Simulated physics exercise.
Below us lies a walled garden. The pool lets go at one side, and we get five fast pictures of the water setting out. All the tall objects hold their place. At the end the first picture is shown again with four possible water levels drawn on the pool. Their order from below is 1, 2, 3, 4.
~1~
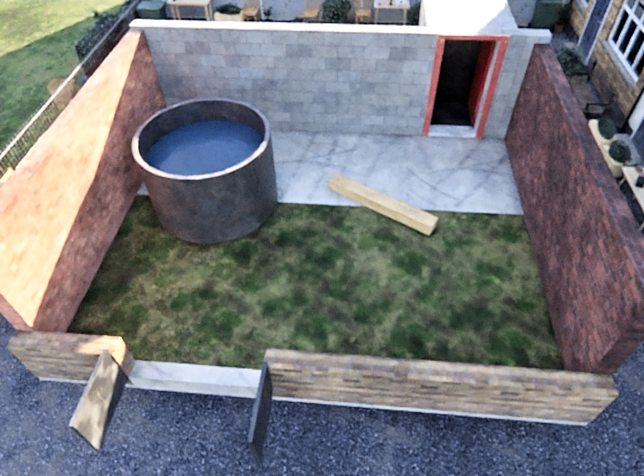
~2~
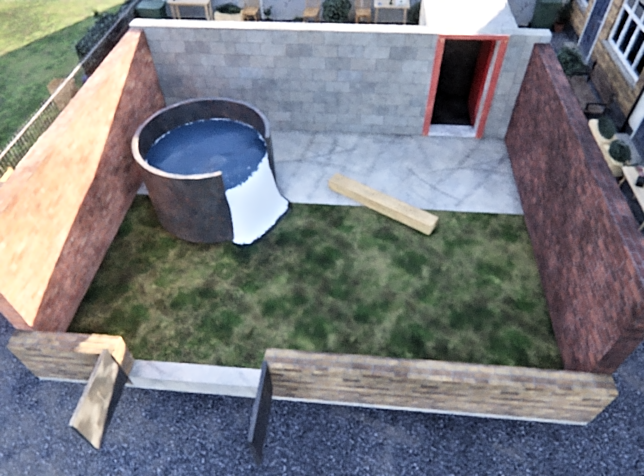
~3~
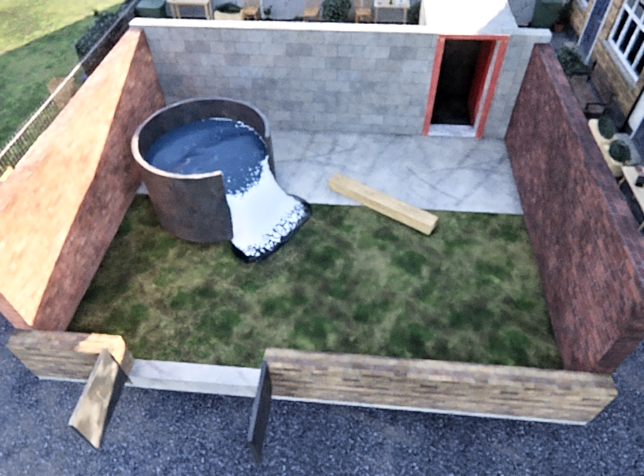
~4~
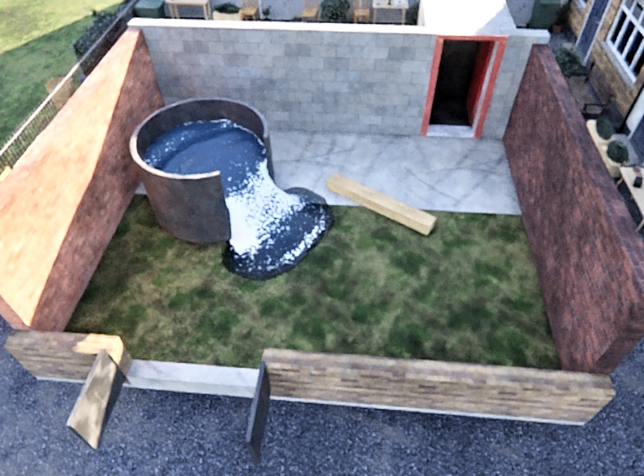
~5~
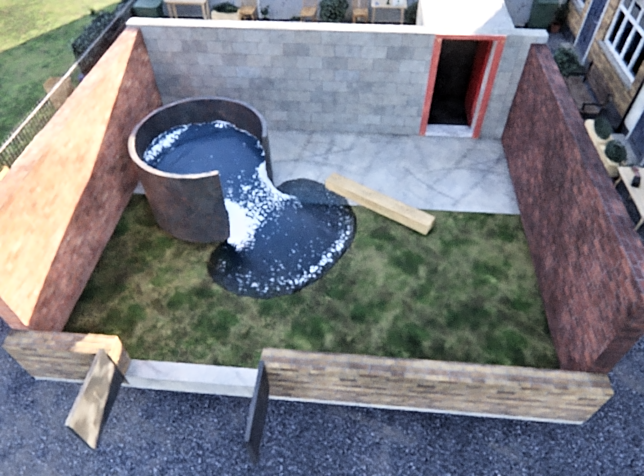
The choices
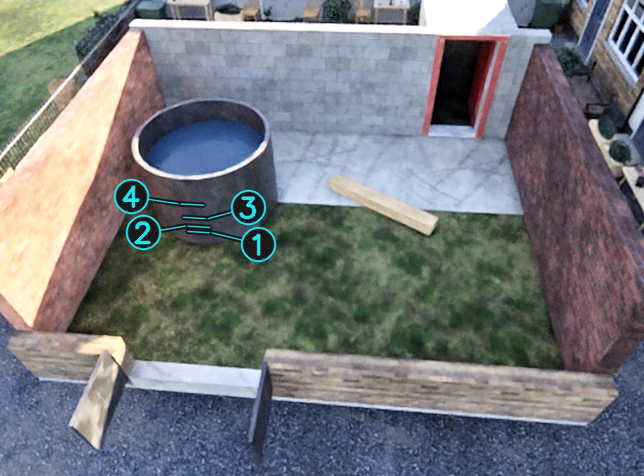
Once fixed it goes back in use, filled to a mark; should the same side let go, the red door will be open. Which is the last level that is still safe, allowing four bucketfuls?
4.
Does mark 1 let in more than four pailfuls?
No, not at all.
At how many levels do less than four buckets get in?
All of the four.
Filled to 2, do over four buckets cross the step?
No, that is safe.
On the marked copy, 1 at (199, 232); 2 at (197, 226); 3 at (195, 218); 4 at (191, 204); from the bottom up 1, 2, 3, 4.
For mark 1, nothing gets over.
For mark 2, nothing gets over.
For mark 3, nothing gets over.
For mark 4, a bucket or two gets in.
